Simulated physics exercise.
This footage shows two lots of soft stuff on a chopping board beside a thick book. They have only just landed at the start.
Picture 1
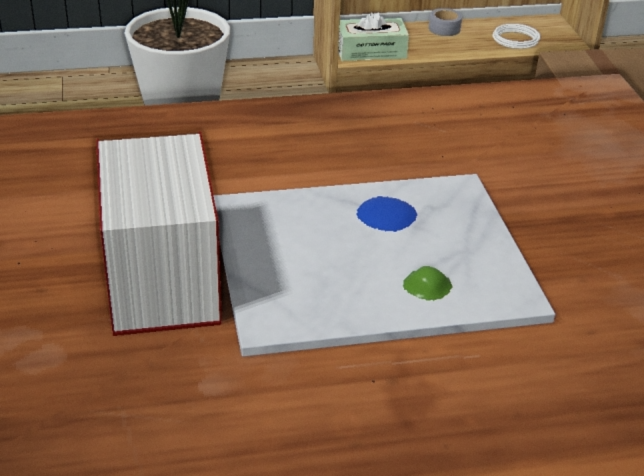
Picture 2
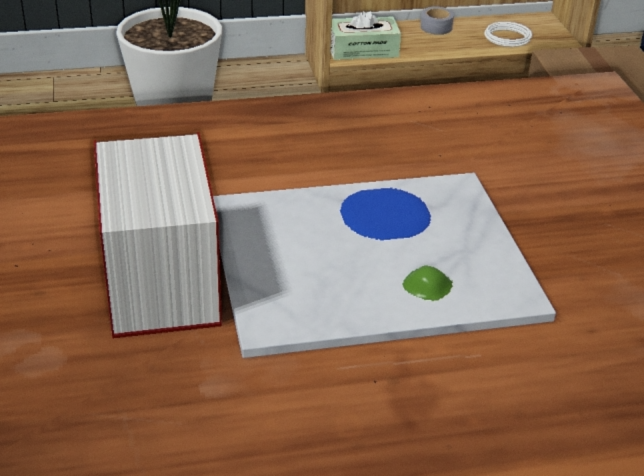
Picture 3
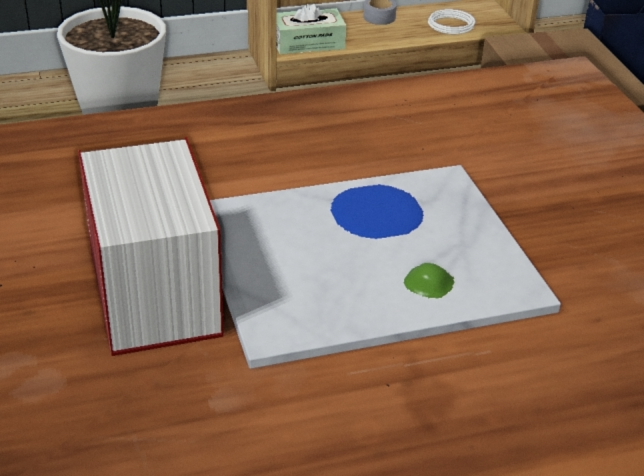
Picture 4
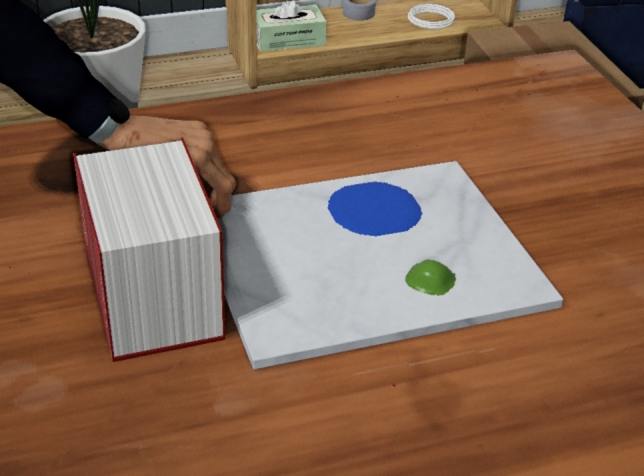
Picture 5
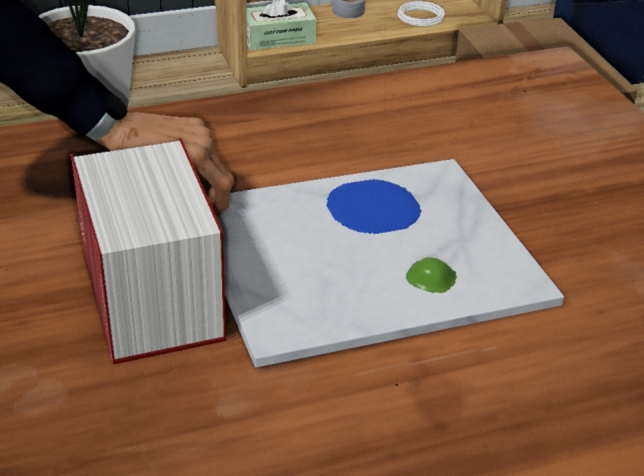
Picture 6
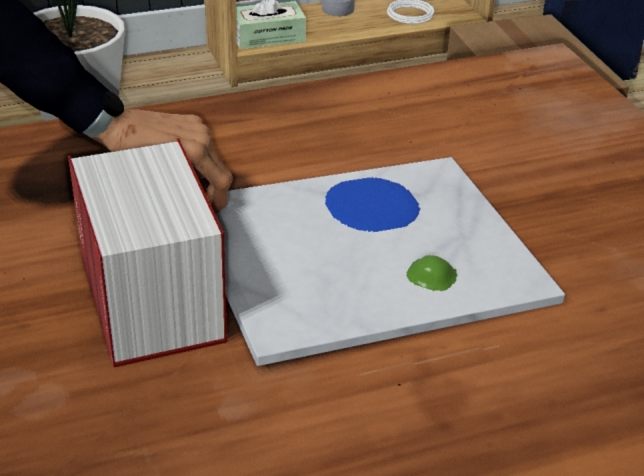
A blue blob spread out thin on a pale board while the green one beside it stayed heaped, then a hand reached in behind the thick book and the board barely tilted.
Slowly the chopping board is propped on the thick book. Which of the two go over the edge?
Result: The green spoonful does not leave; the blue spoonful leaves the surface.
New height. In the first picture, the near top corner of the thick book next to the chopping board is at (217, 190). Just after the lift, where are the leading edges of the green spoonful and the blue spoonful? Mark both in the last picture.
The tips end near (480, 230) and near (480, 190), in that order.
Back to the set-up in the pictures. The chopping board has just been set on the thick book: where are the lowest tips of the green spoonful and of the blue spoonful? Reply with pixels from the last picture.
Around (471, 237) and around (476, 184).
Next, slope about 26°; the green spoonful has not moved; the blue spoonful has crept down a long way.
After that, the green spoonful has not moved; the blue spoonful is dripping off the low end.
Finally, slope about 26°; the green spoonful has not moved; the blue spoonful is dripping off the low end.
